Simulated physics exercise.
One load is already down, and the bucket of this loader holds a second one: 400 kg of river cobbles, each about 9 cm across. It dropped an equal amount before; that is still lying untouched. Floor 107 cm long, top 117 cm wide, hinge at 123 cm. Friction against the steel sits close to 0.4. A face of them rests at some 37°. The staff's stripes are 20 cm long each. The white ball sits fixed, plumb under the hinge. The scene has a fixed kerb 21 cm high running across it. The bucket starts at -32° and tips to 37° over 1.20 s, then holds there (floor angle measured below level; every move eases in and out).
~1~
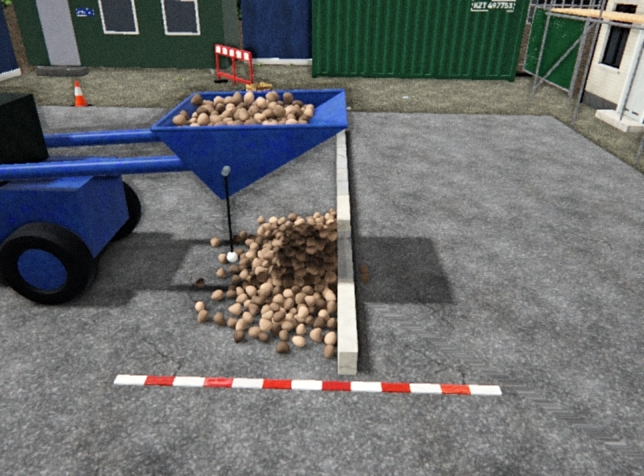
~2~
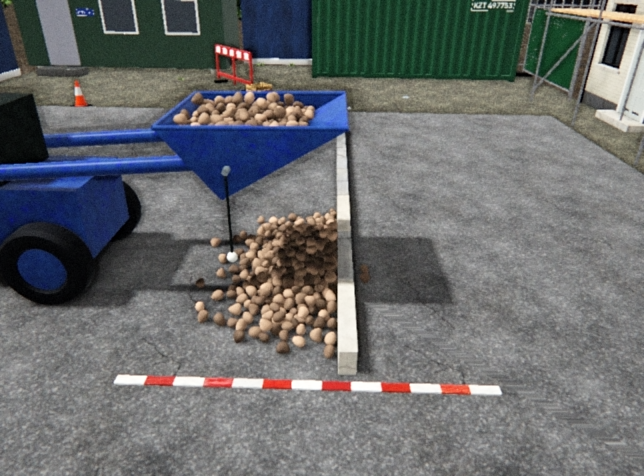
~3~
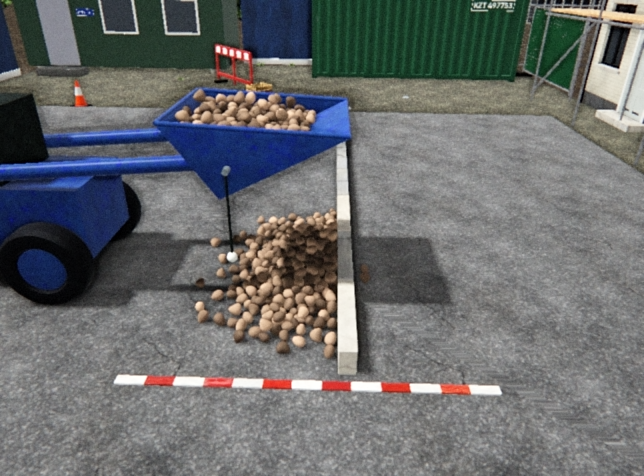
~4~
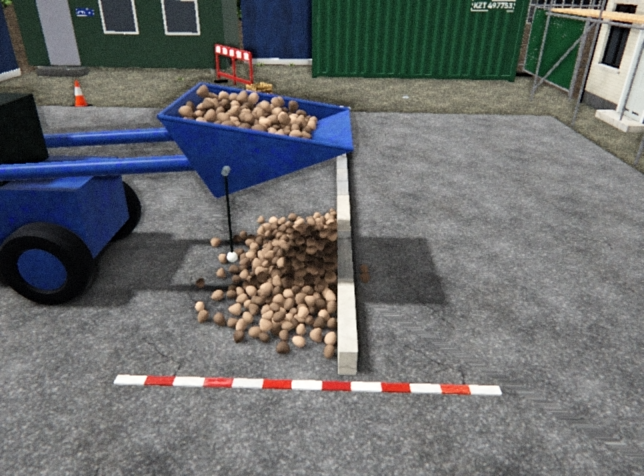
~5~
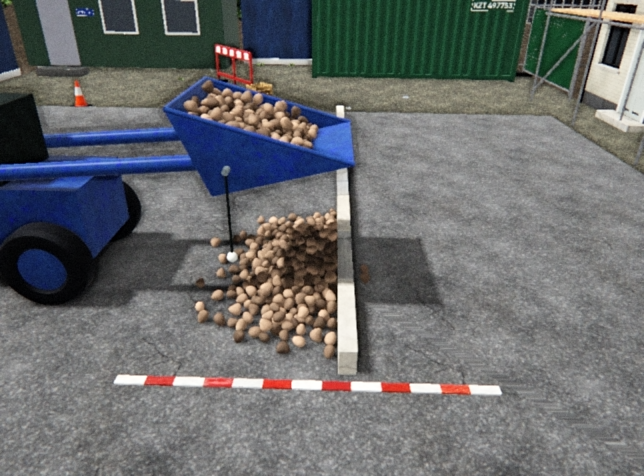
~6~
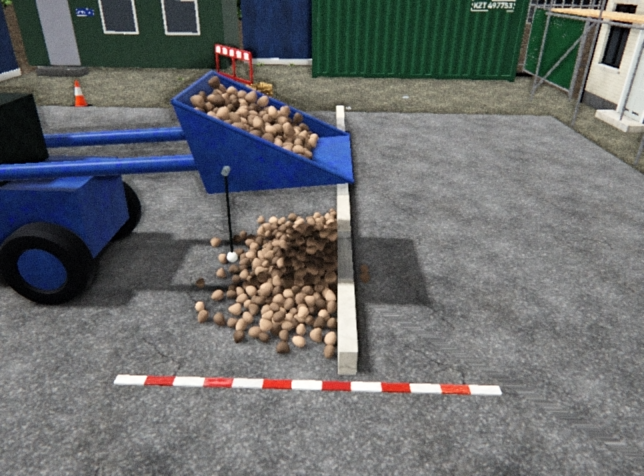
A blue bucket full of round brown stones slowly tilted down toward the right on its loader's arms, its load shifting slightly, while the pile below against the pale kerb stayed still.
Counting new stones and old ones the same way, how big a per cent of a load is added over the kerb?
74 per cent, roughly.
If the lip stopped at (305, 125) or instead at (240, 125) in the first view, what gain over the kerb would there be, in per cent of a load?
The first would add around 30 per cent, the second around 0 per cent.
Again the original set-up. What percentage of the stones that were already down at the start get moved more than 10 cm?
Around 0 in a hundred.
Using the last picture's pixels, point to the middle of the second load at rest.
They end up centred around (383, 270).
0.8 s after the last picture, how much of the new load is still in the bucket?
Roughly 75 parts in a hundred of the load.
Then, 0.4 s after the last picture the floor is at 26°; in per cent of one load, 100 in the bucket, 99 on this side of the kerb, 1 over the kerb; the foremost stones are at (341, 257).
Then, 0.8 s after the last picture the floor is at 37°; in per cent of one load, 75 in the bucket, 123 on this side of the kerb, 2 over the kerb; the foremost stones are at (357, 253).
Then, 1.1 s after the last picture the floor is at 37°; in per cent of one load, 20 in the bucket, 138 on this side of the kerb, 42 over the kerb; the foremost stones are at (428, 285).
Then, 3.9 s after the last picture the floor is at 37°; in per cent of one load, 0 in the bucket, 125 on this side of the kerb, 75 over the kerb; the foremost stones are at (519, 265). Net gain over the kerb, 74.
